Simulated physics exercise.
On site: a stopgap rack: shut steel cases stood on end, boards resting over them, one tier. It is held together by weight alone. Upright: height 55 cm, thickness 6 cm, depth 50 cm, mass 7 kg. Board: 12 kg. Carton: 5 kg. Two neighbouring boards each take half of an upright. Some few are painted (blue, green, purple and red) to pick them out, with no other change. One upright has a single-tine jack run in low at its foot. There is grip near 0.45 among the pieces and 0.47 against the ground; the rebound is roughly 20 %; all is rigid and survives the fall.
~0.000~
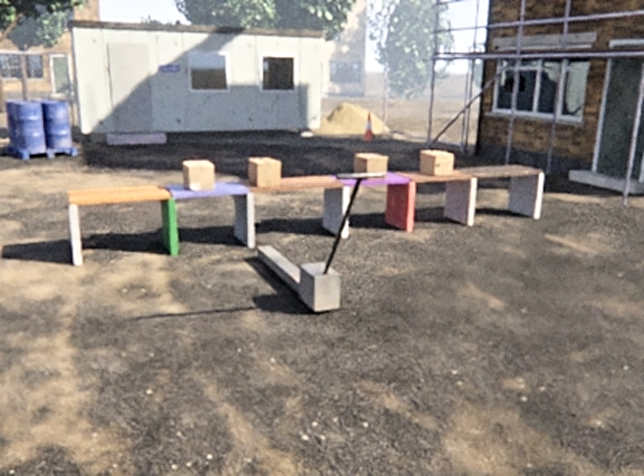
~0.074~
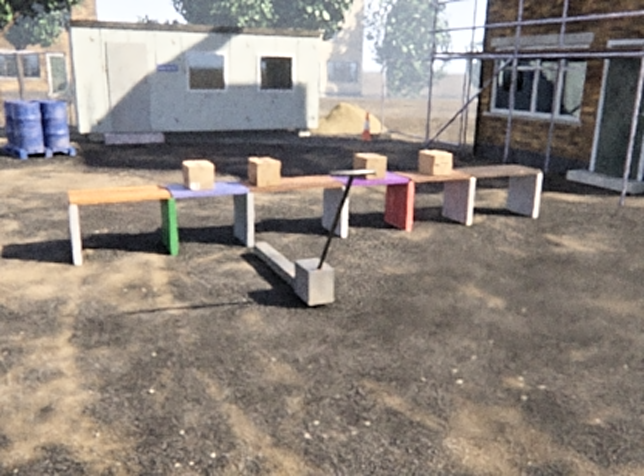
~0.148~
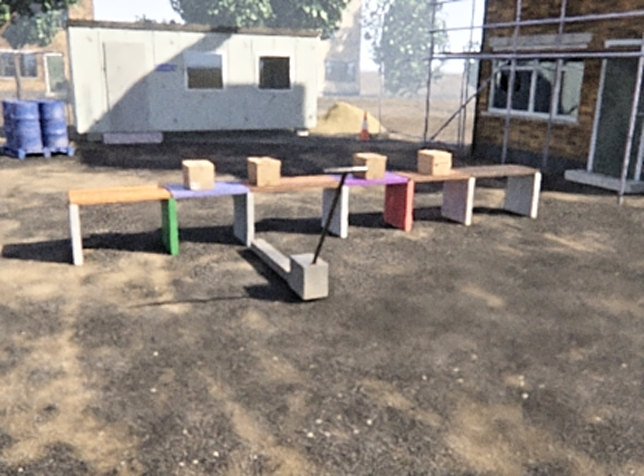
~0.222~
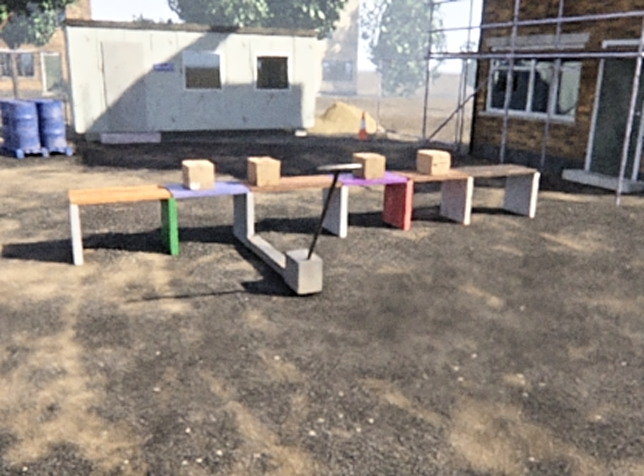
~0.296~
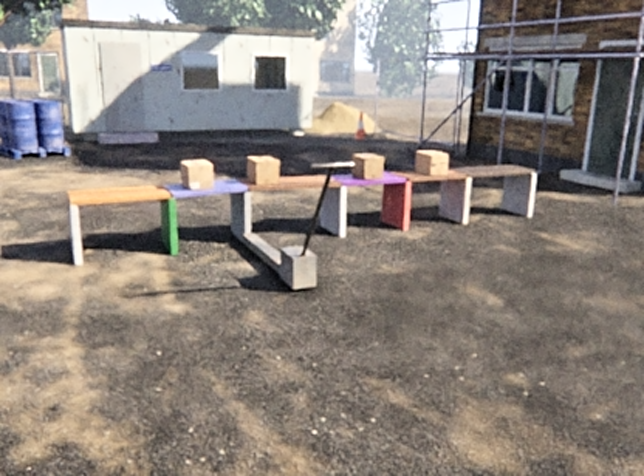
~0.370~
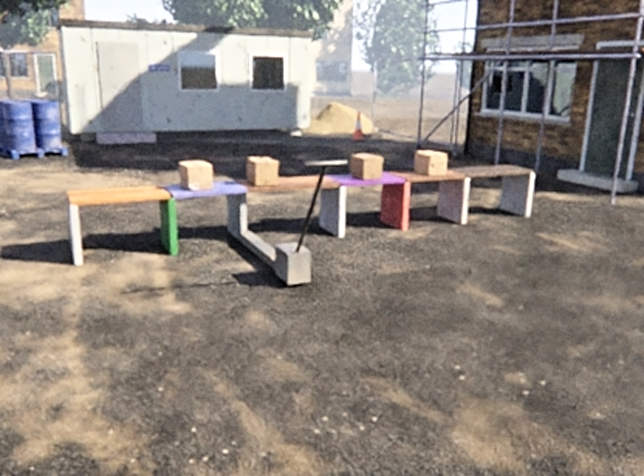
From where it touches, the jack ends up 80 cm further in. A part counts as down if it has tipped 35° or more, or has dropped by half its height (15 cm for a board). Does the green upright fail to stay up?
Yes, it comes down.
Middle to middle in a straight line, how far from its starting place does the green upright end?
It ends some 30 cm from where it began.
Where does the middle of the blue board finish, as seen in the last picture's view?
In the final image its middle is around (176, 237).
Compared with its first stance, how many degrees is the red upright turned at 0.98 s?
About 0 degrees.
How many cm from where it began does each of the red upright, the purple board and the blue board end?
Here red ends up 0 centimetres away, purple 0 centimetres and blue 60 centimetres.
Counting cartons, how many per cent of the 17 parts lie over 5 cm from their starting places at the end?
45 in a hundred end up shifted.
After 0.54 s, none of the 17 pieces down, 5 disturbed; green upright unmoved; blue board 57 mm from its place.
After 0.76 s, 4 of the 17 pieces down; green upright 5° from how it stood; blue board 27° from how it stood, 17 cm lower.
After 0.98 s, 5 of the 17 pieces down; green upright 50° from how it stood; blue board 22° from how it stood, 40 cm lower.
After 1.32 s, 7 of the 17 pieces down; green upright on its side; blue board 8° from how it stood, 49 cm lower.
In the end (2.2 s), 7 of the 17 pieces down; green upright on its side; blue board 7° from how it stood, 50 cm lower; red upright unmoved. From the last view, middles, green upright near (150, 248), blue board near (176, 237).
